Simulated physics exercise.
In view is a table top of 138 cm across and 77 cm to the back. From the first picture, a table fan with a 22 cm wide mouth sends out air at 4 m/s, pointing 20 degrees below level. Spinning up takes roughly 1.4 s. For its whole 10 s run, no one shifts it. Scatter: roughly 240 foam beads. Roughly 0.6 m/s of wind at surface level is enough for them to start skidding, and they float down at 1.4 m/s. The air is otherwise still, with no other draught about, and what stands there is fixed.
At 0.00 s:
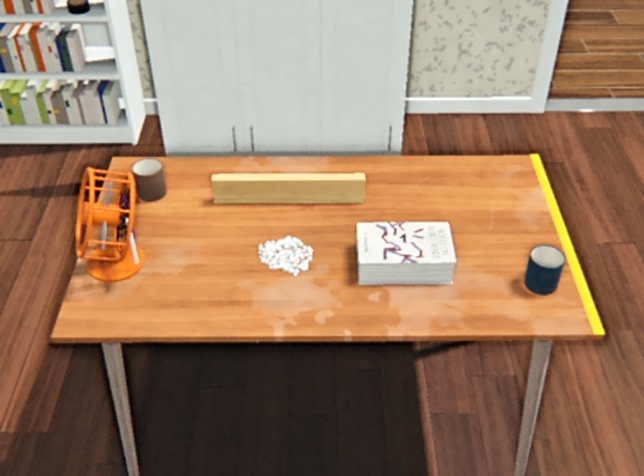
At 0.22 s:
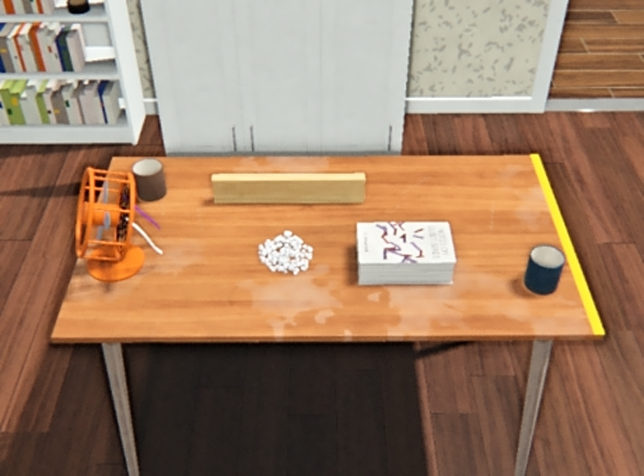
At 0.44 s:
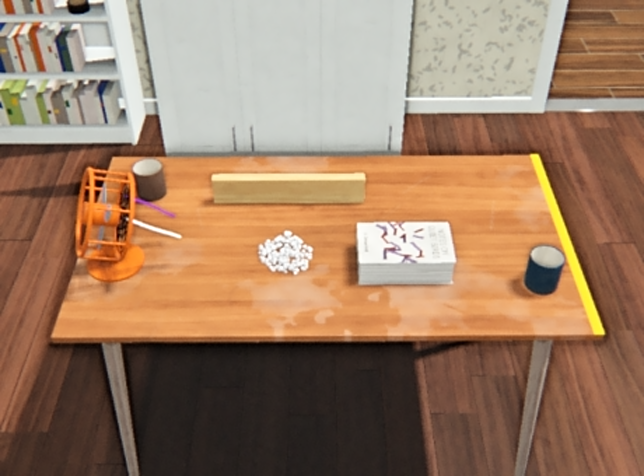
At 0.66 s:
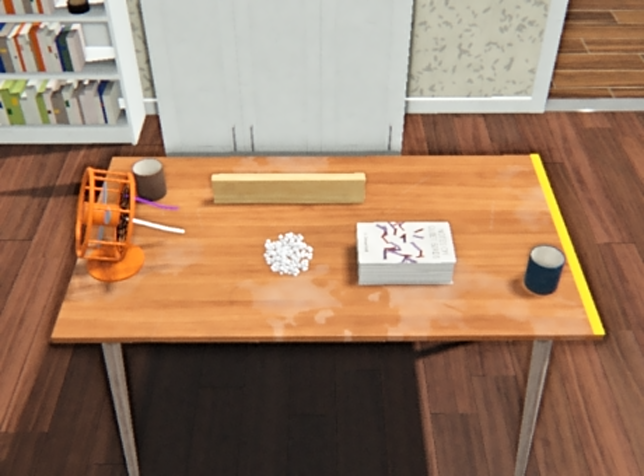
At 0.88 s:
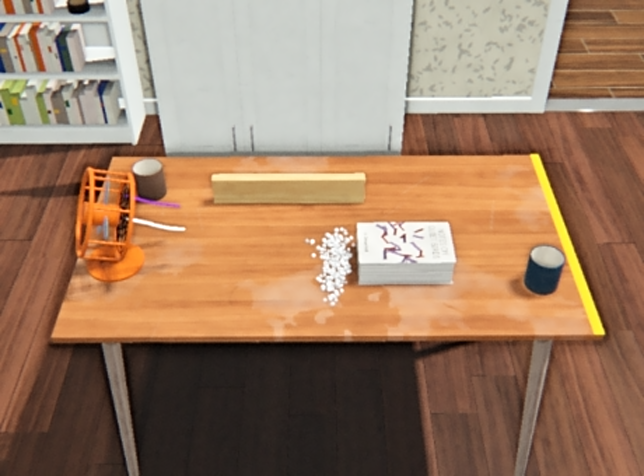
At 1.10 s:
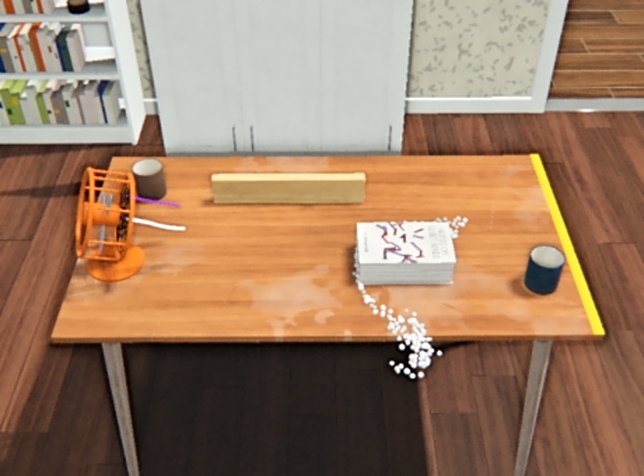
Wooden table with an orange fan spinning up, ribbons lifting, then white beads sliding right, scattering around a book and spilling off the front edge.
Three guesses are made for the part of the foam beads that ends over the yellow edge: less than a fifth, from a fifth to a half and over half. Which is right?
The share is a fifth to half.
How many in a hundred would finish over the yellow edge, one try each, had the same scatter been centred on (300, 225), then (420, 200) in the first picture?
Near 80 % for the first and near 50 % for the second.
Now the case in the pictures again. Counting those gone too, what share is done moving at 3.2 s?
90 %.
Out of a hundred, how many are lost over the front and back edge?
About 70 % front, about 0 % back.
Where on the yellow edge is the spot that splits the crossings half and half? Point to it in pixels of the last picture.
The halfway point of the crossings is around (566, 231) in the last picture.
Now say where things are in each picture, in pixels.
The middle of the foam beads is near (285, 255), none has stirred yet and the mouth of the table fan is at (104, 215), in the first picture.
The middle of the foam beads is near (286, 256), none has stirred yet and the yellow edge is centred on (567, 233), in the second picture.
The middle of the foam beads is near (286, 256), none has stirred yet, the top of a board is at (288, 177) and the top of a book is at (405, 242), in the third picture.
The middle of the foam beads is near (288, 256), the farthest in sight from the table fan is at (310, 255) and about 10 % have left their places, in the fourth picture.
The middle of the foam beads is near (335, 264), the farthest in sight from the table fan is at (353, 245) and all have left their places, in the fifth picture.
The middle of the foam beads is near (406, 311), the farthest in sight from the table fan is at (465, 221) and all have left their places, in the sixth picture.
After 2.0 s, 28 % are over the yellow edge; 92 % have settled or left.
After 3.2 s, 29 % are over the yellow edge; 95 % have settled or left.
After 5.5 s, 33 % are over the yellow edge; 100 % have settled or left.
After 10.0 s, at the end, 33 % are over the yellow edge.
